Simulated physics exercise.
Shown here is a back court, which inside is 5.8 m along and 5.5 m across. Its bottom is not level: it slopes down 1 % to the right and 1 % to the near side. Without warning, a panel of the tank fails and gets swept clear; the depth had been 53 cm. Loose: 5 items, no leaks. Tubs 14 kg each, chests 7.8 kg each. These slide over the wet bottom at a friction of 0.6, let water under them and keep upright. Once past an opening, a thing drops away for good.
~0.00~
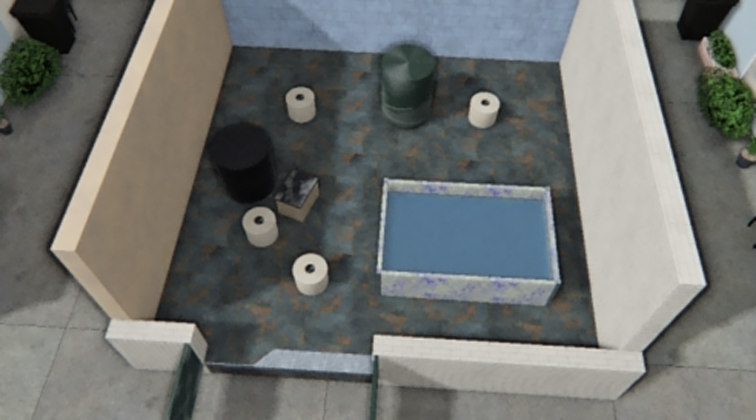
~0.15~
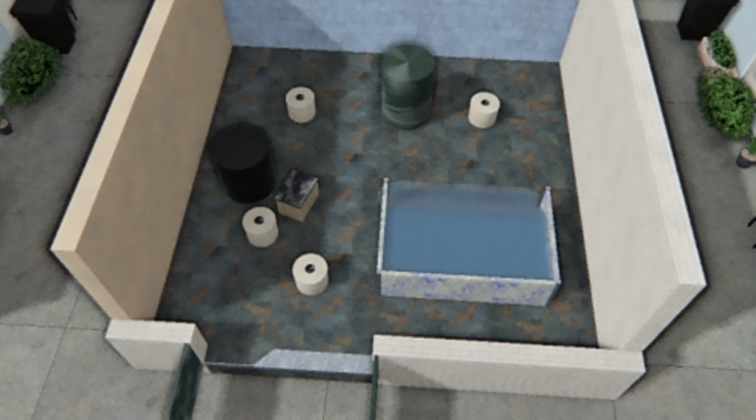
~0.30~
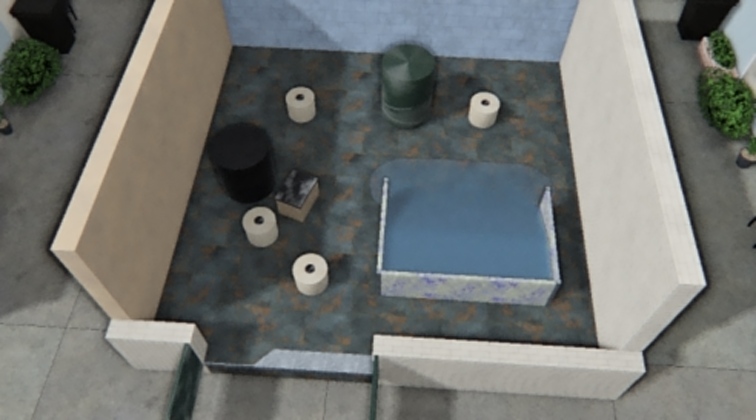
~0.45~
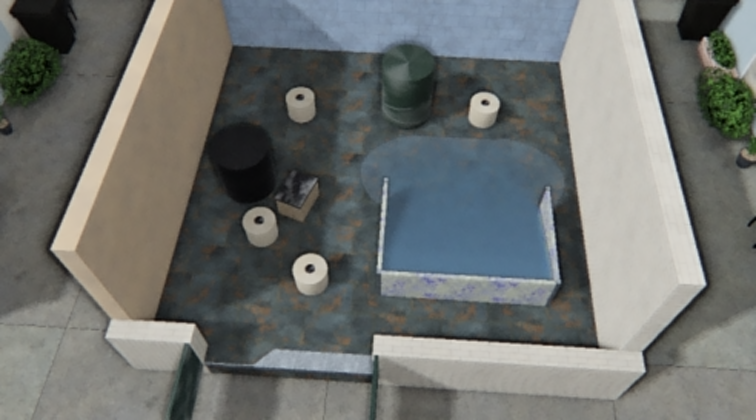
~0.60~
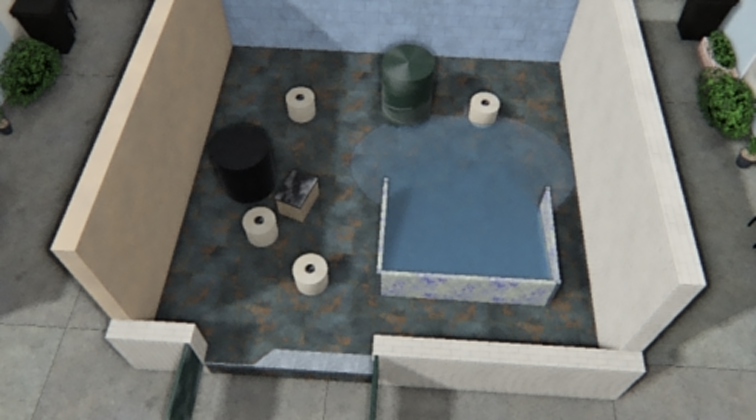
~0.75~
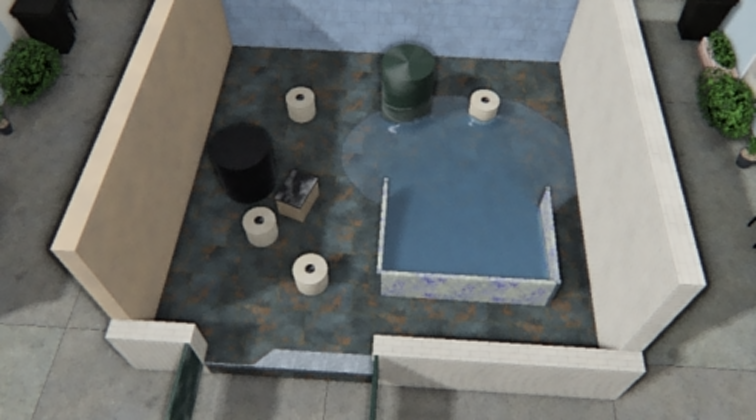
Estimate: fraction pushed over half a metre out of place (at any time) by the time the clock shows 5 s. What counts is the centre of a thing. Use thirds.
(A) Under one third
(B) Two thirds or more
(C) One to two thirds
Under one third.
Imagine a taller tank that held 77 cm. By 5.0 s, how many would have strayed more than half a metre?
Then the count would be 2.
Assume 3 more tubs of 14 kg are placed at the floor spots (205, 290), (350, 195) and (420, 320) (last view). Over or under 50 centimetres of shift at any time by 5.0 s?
First stays inside, second stays inside, third stays inside.
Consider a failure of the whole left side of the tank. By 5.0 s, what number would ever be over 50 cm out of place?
You'd get 3 in that case.
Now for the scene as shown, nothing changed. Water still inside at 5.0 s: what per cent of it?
Somewhere near 100 percent, give or take.
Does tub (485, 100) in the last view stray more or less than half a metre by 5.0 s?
Short answer, overshooting.
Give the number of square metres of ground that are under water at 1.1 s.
Somewhere around 12 m2, roughly.
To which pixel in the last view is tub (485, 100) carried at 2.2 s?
(507, 49) or thereabouts.
After 1.1 s 1 of 5 are over 50 cm from their spots; 0 afloat.
After 2.2 s 1 of 5 are over 50 cm from their spots; 1 afloat.
After 3.5 s 0 of 5 are over 50 cm from their spots; 1 afloat.
After 5.0 s 0 of 5 are over 50 cm from their spots, and 1 have been at some point; 1 afloat.
